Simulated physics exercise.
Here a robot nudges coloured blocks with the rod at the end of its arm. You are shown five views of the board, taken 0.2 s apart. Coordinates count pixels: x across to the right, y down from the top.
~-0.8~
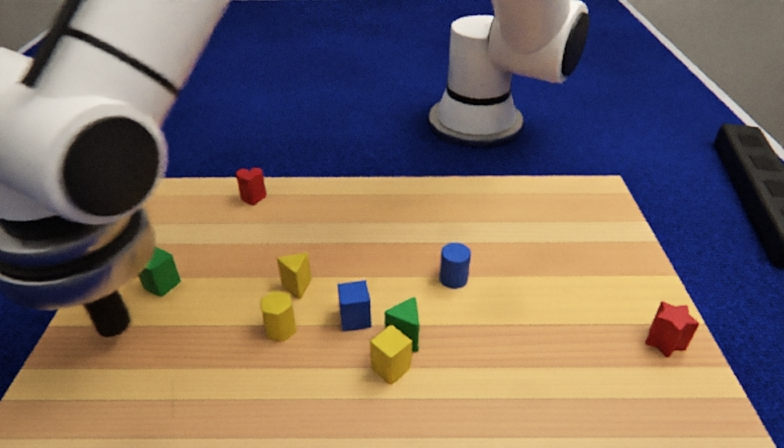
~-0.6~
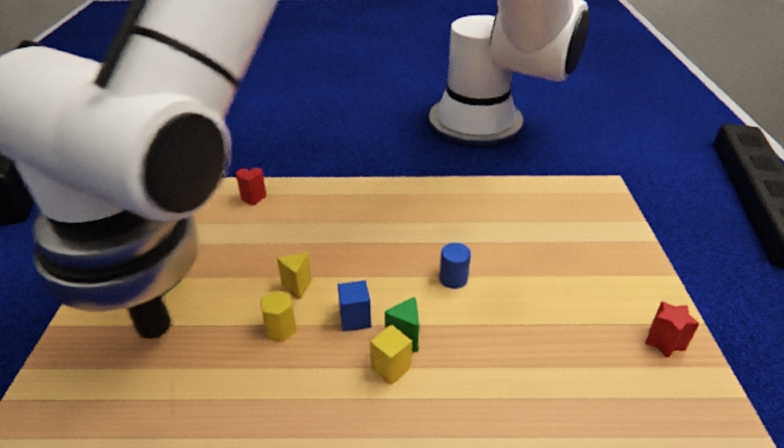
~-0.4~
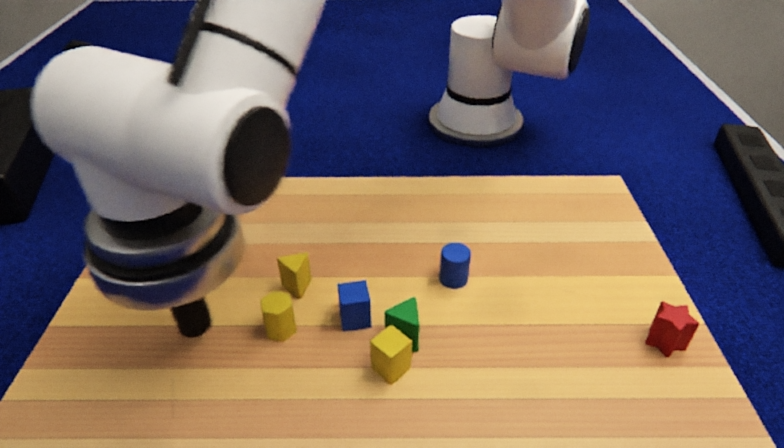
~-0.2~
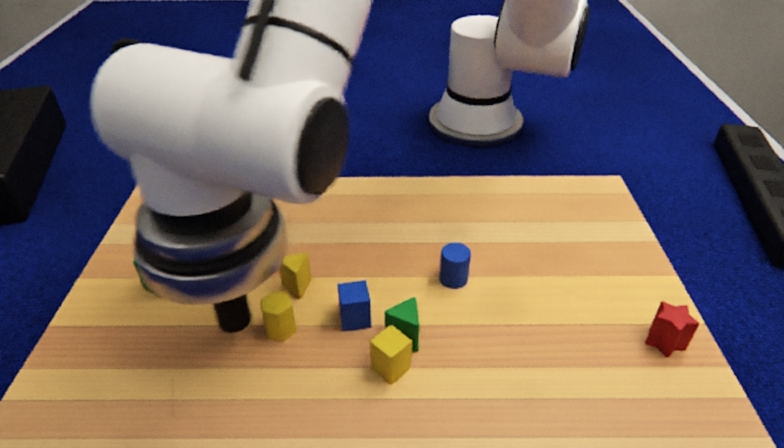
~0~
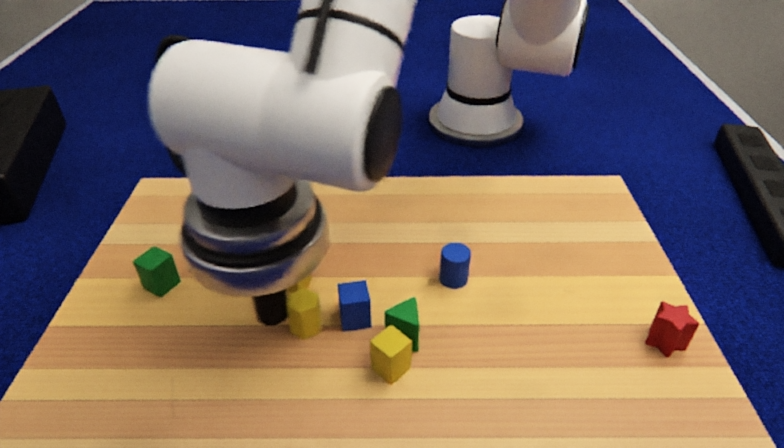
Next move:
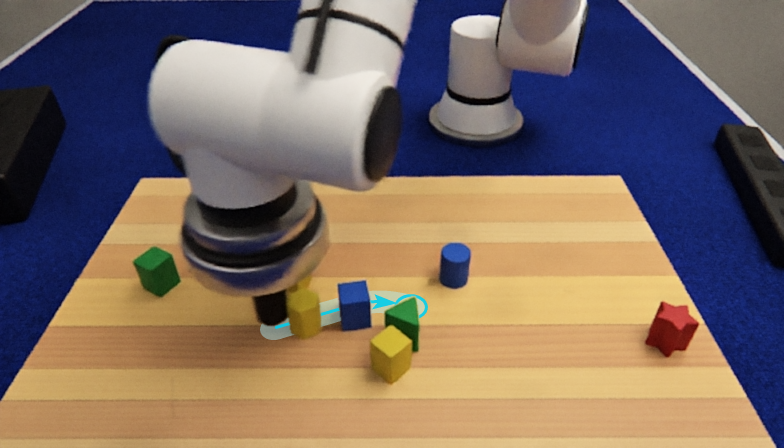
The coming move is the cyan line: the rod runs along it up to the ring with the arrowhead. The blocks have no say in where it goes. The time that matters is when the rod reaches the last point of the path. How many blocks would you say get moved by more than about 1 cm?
Total moved: Three or more.
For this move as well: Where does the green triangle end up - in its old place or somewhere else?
The green triangle moves.
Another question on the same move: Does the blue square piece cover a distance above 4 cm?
Yes - that is the case.
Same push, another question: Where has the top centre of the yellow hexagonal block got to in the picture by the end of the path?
The middle of the upper face of the yellow hexagonal block will lie at about (361, 299) in the picture.
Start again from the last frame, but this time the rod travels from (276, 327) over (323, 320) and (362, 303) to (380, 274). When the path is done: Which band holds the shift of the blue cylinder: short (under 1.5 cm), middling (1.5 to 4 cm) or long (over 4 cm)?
My estimate: Under 1.5 cm.
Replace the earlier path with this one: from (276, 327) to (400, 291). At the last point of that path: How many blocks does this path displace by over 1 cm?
It's going to be two.
The line goes from (276, 327) through (322, 314) and (367, 302) to (411, 307).
On the path given first. One third of the way, rod (321, 301); yellow hexagonal block (346, 297), turned 30° clockwise; blue square piece (377, 291), turned 20° anticlockwise.
Two thirds of the way, rod (367, 289); yellow hexagonal block (361, 299), turned 65° clockwise; blue square piece (392, 291), turned 20° anticlockwise.
At the end, rod (411, 293); yellow triangle unmoved; yellow hexagonal block (361, 299), turned 65° clockwise; blue square piece (419, 302); green triangle (417, 323), turned 35° clockwise.
